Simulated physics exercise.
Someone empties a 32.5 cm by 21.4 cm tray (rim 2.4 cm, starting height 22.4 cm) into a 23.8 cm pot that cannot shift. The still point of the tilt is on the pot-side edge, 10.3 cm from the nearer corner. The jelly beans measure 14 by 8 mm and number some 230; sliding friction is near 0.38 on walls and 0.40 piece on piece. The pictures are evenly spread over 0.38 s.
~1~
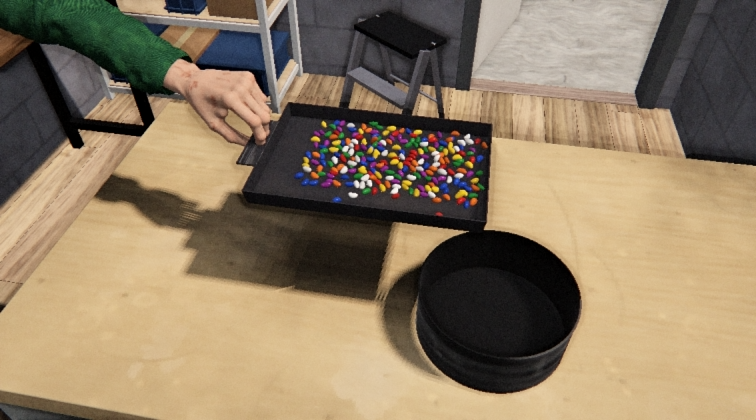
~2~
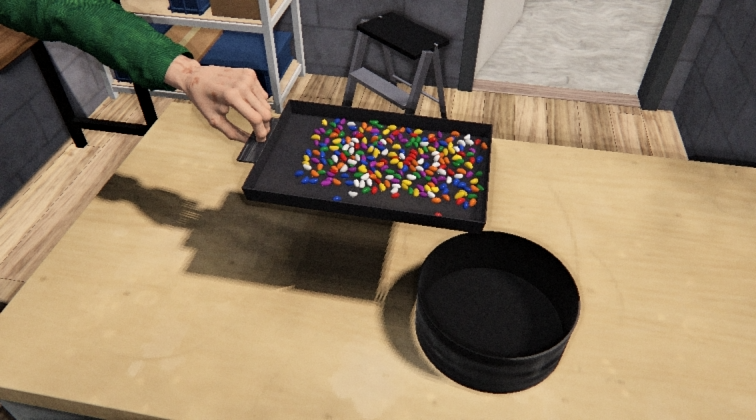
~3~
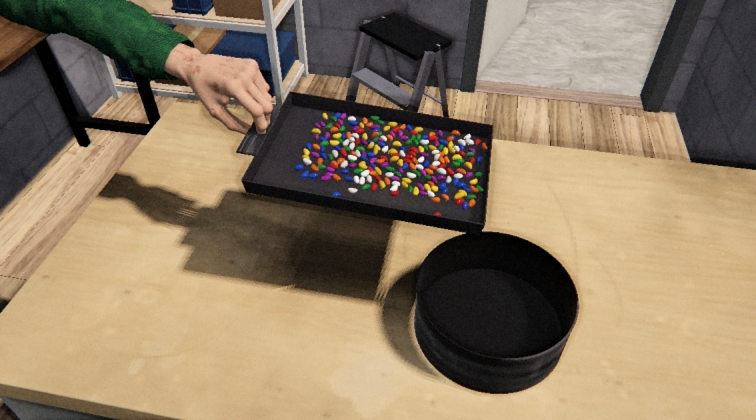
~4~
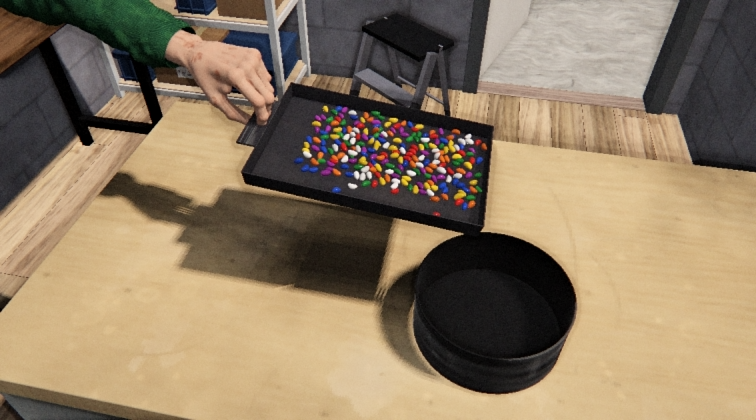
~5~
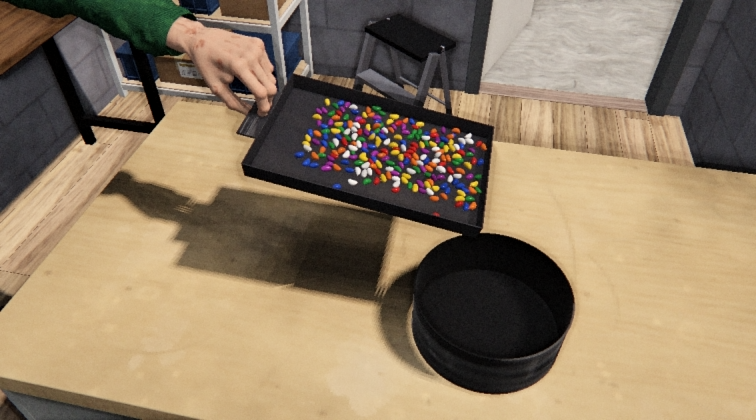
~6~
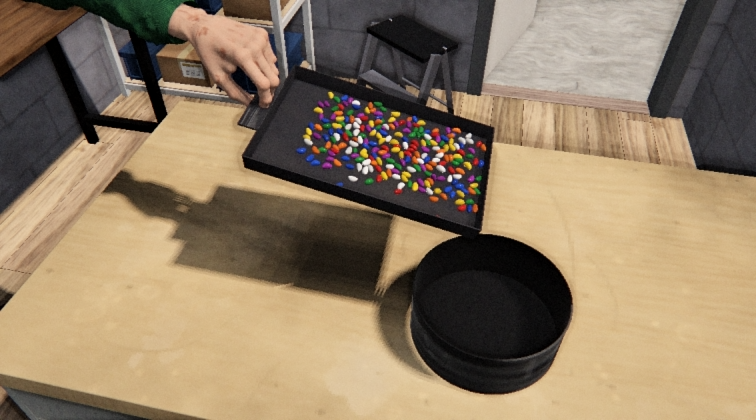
Black tray of multicoloured jelly beans slowly tilting, a green-sleeved hand raising its left end above a table beside a round black pot.
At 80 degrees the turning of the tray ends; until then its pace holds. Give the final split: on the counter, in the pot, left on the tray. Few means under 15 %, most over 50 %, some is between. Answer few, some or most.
On the counter: Few; in the pot: Most; left on the tray: Some.
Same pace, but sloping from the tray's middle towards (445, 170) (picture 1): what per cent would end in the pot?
About 15 per cent.
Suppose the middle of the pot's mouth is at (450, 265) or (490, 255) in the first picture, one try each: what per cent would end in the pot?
About 55 and 70 per cent.
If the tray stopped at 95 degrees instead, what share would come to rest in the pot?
It would be near 95 per cent.
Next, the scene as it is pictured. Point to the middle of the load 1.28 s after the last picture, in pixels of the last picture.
Around (470, 167).
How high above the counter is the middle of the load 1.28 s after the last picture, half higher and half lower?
Some 28 cm.
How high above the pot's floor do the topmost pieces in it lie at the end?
Roughly 1.5 cm.
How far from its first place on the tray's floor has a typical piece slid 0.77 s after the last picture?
Roughly 8 cm.
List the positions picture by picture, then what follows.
Tray tilt 0 degrees, front corners at (245, 189) and (484, 220); middle of the pieces at (395, 162); pot at (499, 288), in the first frame.
Tray tilt 1 degrees, front corners at (245, 186) and (483, 221); middle of the pieces at (395, 161), in the second frame.
Tray tilt 4 degrees, front corners at (245, 179) and (482, 222), lowest corner right front; middle of the pieces at (395, 159), in the third frame.
Tray tilt 7 degrees, front corners at (244, 171) and (481, 224), lowest corner right front; middle of the pieces at (395, 156), in the fourth frame.
Tray tilt 10 degrees, front corners at (245, 163) and (480, 226), lowest corner right front; middle of the pieces at (395, 152), in the fifth frame.
Tray tilt 13 degrees, front corners at (245, 155) and (479, 228), lowest corner right front; middle of the pieces at (396, 150); pot at (492, 291), in the sixth frame.
Then, 0.77 s after the last picture, tilt 44 degrees; the tray holds 100 %, the pot 0 %.
Then, 1.28 s after the last picture, tilt 65 degrees; the tray holds 100 %, the pot 0 %.
Then, 1.86 s after the last picture, tilt 80 degrees; the tray holds 60 %, the pot 10 %.
In the end, counter 5 %, pot 70 %, tray 30 %.
